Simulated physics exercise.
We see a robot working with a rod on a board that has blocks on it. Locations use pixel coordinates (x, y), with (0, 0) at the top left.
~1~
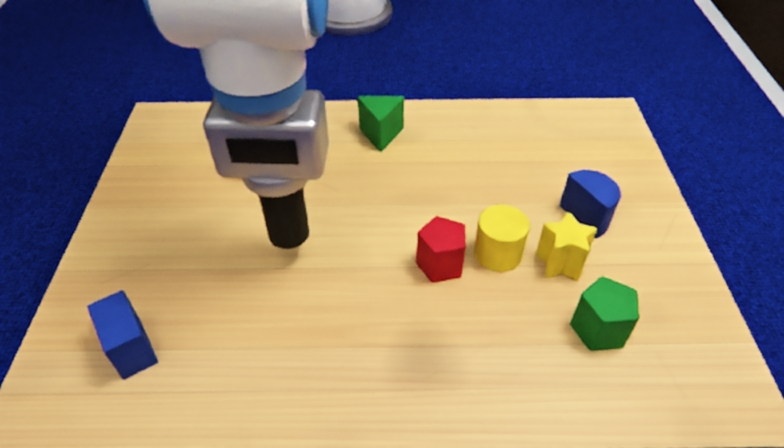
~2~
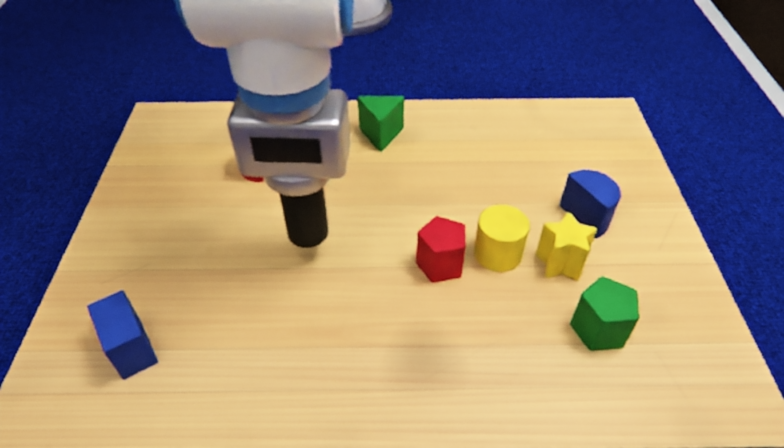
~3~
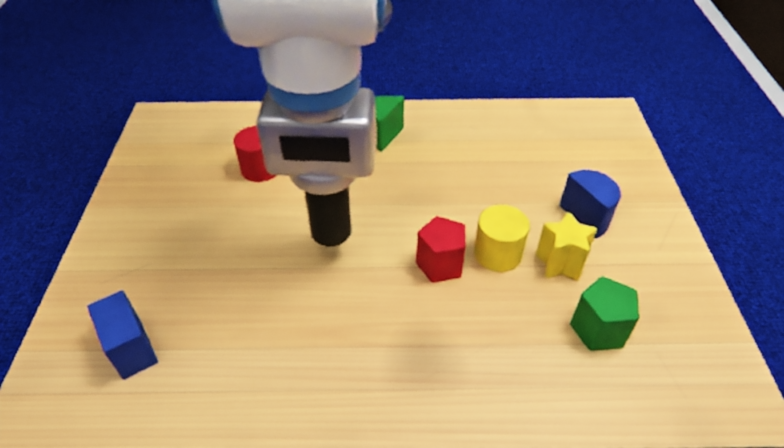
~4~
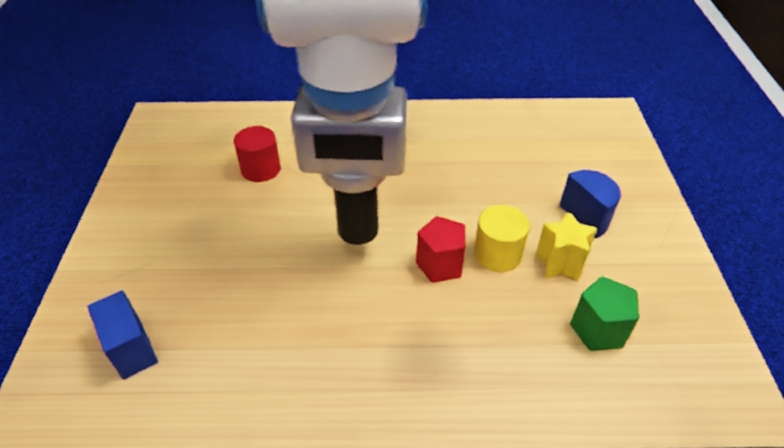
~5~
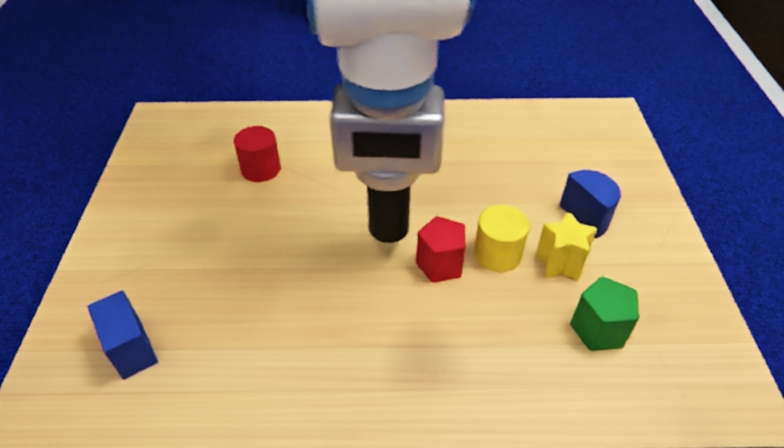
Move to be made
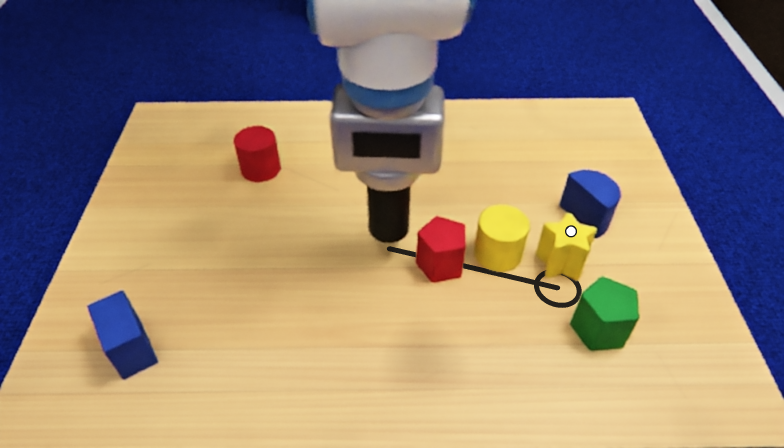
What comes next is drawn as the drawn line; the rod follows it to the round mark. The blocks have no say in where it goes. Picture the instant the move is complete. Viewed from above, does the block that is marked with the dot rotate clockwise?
In short: Yes.
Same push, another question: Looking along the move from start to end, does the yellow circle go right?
No, that is not how it ends up.
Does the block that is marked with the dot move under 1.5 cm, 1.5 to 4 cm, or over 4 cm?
Net shift: 1.5 to 4 cm.
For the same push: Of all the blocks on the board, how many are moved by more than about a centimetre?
Three or more.
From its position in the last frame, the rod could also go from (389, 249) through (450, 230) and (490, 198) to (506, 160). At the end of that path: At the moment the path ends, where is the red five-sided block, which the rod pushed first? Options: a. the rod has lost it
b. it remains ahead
Letter a.
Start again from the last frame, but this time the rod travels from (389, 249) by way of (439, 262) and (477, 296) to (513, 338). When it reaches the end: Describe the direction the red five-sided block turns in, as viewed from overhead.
From the top: Counterclockwise.
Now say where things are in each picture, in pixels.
The first frame shows rod tip (289, 234); block tops, red five-sided block (444, 233); yellow circle (504, 222); yellow star (571, 231); green five-sided block (613, 299).
The second frame shows rod (308, 233); blocks unchanged.
The third frame shows rod (331, 232); blocks unchanged.
The fourth frame shows rod (358, 230); blocks unchanged.
The fifth frame shows rod (389, 228); red five-sided block (444, 233); yellow circle (504, 222); yellow star (571, 231); green five-sided block (613, 299).
Path on the board, straight from (389, 249) to (558, 288); the dot is on the yellow star.
On the path given first. One third of the way, rod (446, 241); red five-sided block (487, 245); yellow circle (524, 221); yellow star (575, 230).
Two thirds of the way, rod (504, 254); red five-sided block (548, 264); yellow circle (538, 221); yellow star (583, 228), turned 25° clockwise.
At the end, rod (565, 268); red five-sided block (612, 279); yellow circle (559, 220); yellow star (605, 226), turned 20° clockwise; green five-sided block (653, 318), turned 30° clockwise.
